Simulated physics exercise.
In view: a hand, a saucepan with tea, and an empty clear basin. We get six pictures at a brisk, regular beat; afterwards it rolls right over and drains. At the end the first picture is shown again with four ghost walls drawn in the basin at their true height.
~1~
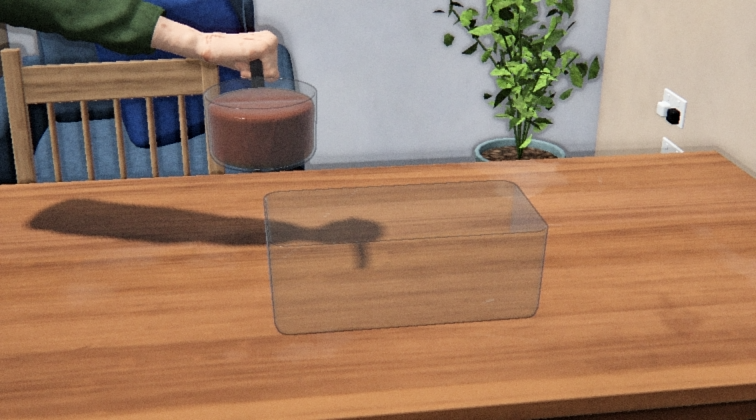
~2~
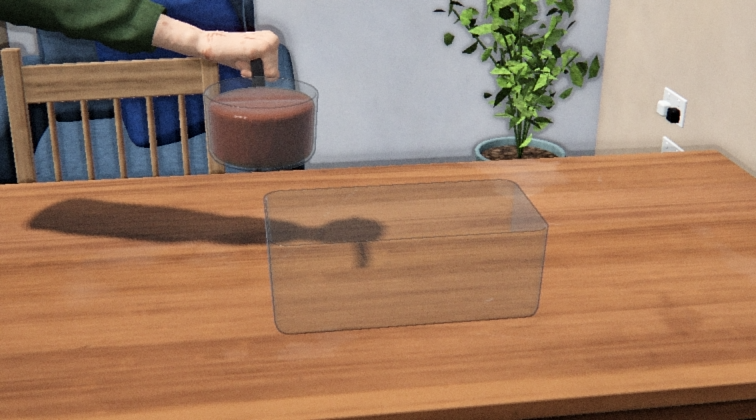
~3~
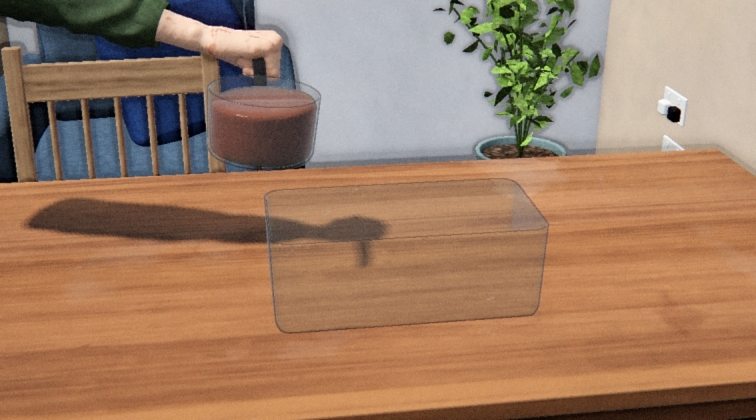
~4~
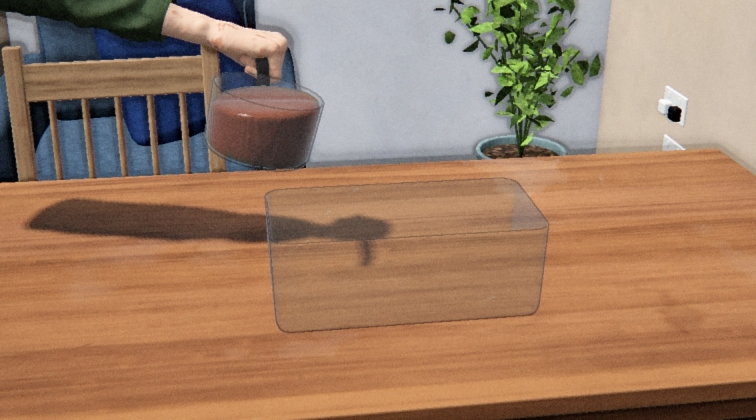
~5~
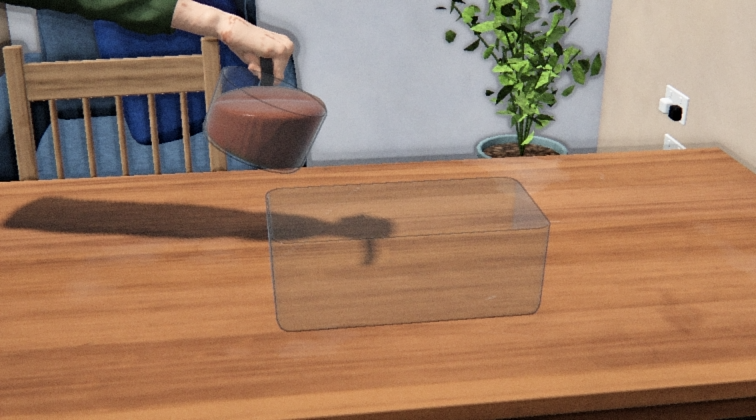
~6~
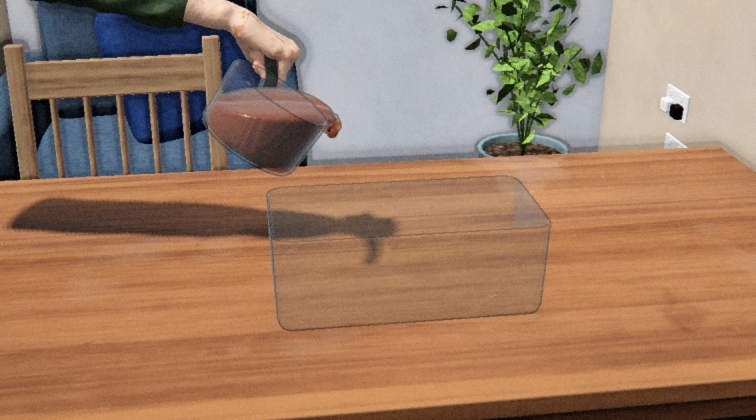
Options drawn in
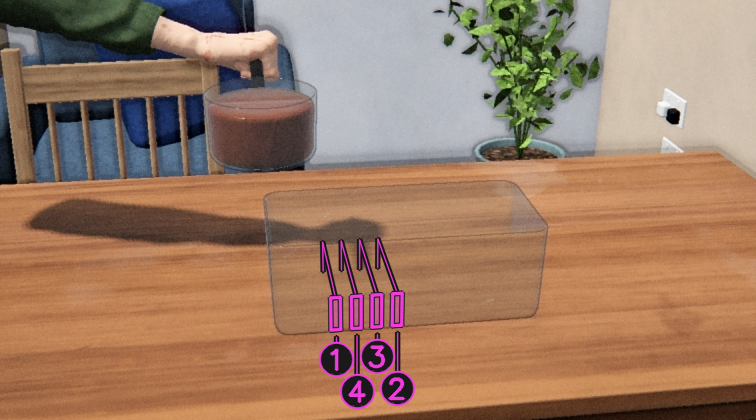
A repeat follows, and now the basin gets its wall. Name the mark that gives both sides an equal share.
The best slot is 3.
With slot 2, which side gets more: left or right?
The left one.
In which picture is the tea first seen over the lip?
Picture 5.
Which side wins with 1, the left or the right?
More ends on the right.
On the marked copy, 1 at (336, 337); 2 at (397, 332); 3 at (377, 334); 4 at (357, 335).
With 1, about 9 % ends left of the wall and 91 % right of it.
With 2, about 77 % ends left of the wall and 21 % right of it.
With 3, about 47 % ends left of the wall and 53 % right of it.
With 4, about 27 % ends left of the wall and 73 % right of it.
